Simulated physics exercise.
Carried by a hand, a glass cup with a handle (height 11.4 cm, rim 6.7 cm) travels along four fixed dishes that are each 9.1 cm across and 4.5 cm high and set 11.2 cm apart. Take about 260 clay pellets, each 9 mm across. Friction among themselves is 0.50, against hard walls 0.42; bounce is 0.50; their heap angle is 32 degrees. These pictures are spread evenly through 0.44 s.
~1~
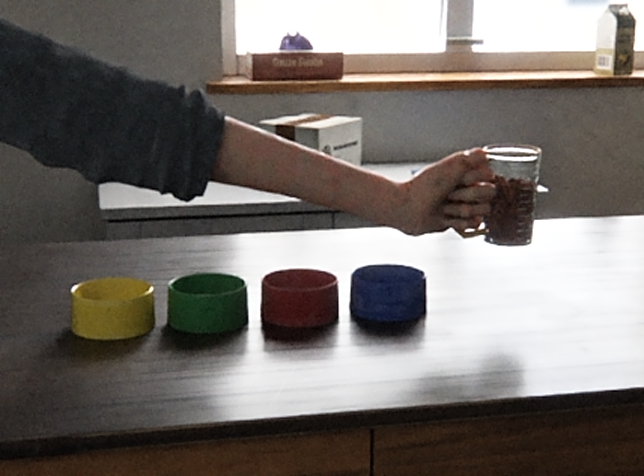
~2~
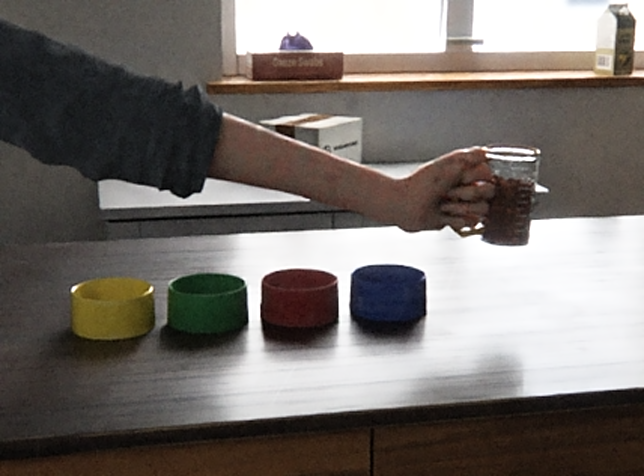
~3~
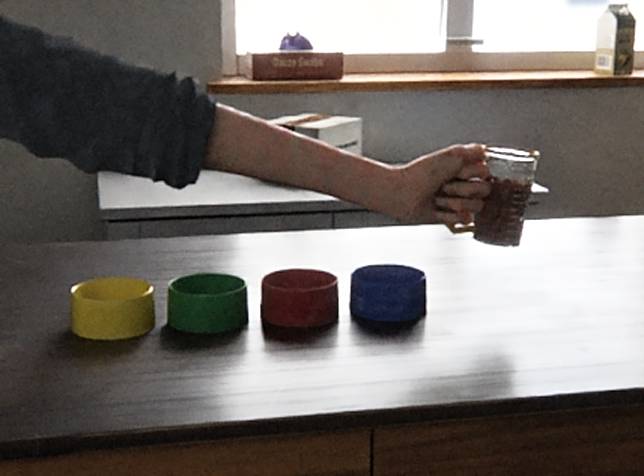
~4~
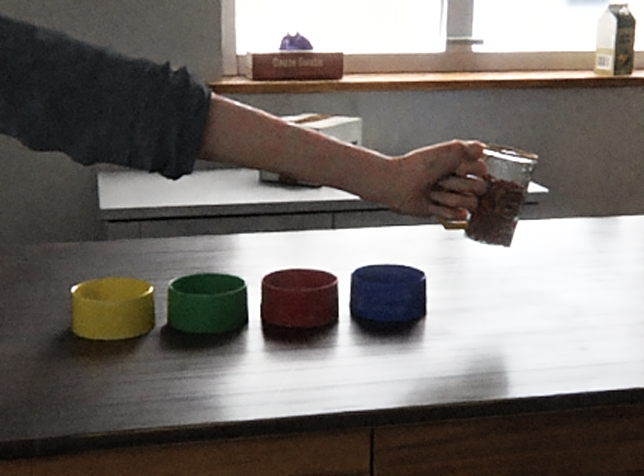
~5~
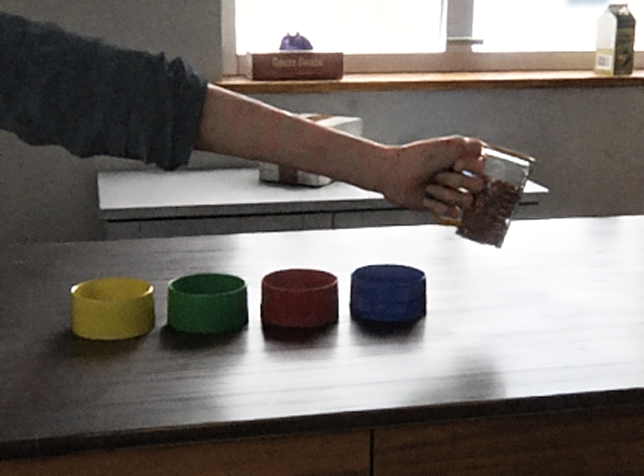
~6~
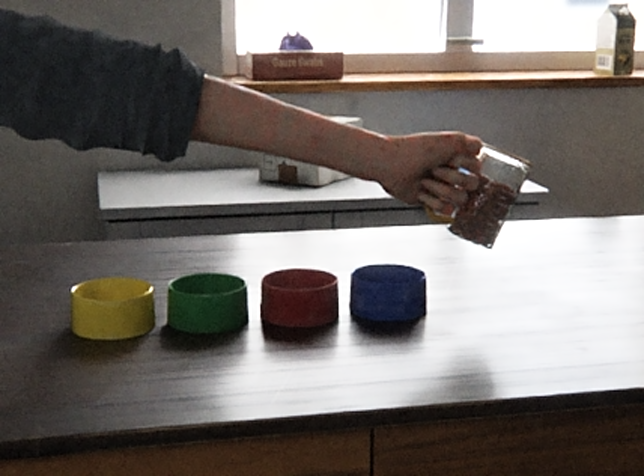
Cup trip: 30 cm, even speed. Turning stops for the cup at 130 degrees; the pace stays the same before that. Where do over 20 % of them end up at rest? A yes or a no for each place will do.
Result: Red dish: It will collect a share of a fifth or less; blue dish: It will collect a share beyond a fifth; green dish: It will collect a share of a fifth or less; yellow dish: It will collect a share of a fifth or less; counter: It will collect a share beyond a fifth.
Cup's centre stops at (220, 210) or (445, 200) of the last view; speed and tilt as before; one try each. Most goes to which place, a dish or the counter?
Counter; counter.
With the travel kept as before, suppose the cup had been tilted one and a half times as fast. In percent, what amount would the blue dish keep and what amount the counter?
Blue: 0, counter: 100.
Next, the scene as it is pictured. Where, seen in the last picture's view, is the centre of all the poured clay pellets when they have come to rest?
In the last view, approximately (441, 301).
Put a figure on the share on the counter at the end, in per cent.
About 65 percent.
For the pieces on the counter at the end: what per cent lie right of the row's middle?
100 per cent.
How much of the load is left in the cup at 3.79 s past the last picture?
Estimate: Around 0 % of the load.
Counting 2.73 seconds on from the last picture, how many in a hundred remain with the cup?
About 0 %.
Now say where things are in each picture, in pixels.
Cup at (510, 196), tilt 0 degrees, lip at (538, 150), moved 0.0 cm; middle of the pieces at (511, 210); blue dish at (389, 274); red dish at (300, 279); green dish at (208, 284); yellow dish at (112, 290), in the first picture.
Cup at (508, 196), tilt 2 degrees, lip at (537, 151), moved 0.3 cm; middle of the pieces at (509, 210), in the second picture.
Cup at (503, 196), tilt 7 degrees, lip at (536, 153), moved 0.9 cm; middle of the pieces at (503, 210), in the third picture.
Cup at (498, 197), tilt 12 degrees, lip at (534, 157), moved 1.6 cm; middle of the pieces at (497, 210), in the fourth picture.
Cup at (493, 197), tilt 17 degrees, lip at (532, 160), moved 2.2 cm; middle of the pieces at (491, 210), in the fifth picture.
Cup at (488, 197), tilt 22 degrees, lip at (530, 164), moved 2.9 cm; middle of the pieces at (485, 210); blue dish at (389, 274); red dish at (300, 279); green dish at (208, 284); yellow dish at (112, 290), in the sixth picture.
Then, 1.64 s after the last picture, tilt 118 degrees; cup holds 75 %.
Then, 2.73 s after the last picture, tilt 130 degrees; cup holds 0 %, blue 35 %.
Then, 3.79 s after the last picture, tilt 130 degrees; cup holds 0 %, blue 35 %.
In the end, red 0 %, blue 35 %, green 0 %, yellow 0 %, counter 65 %.
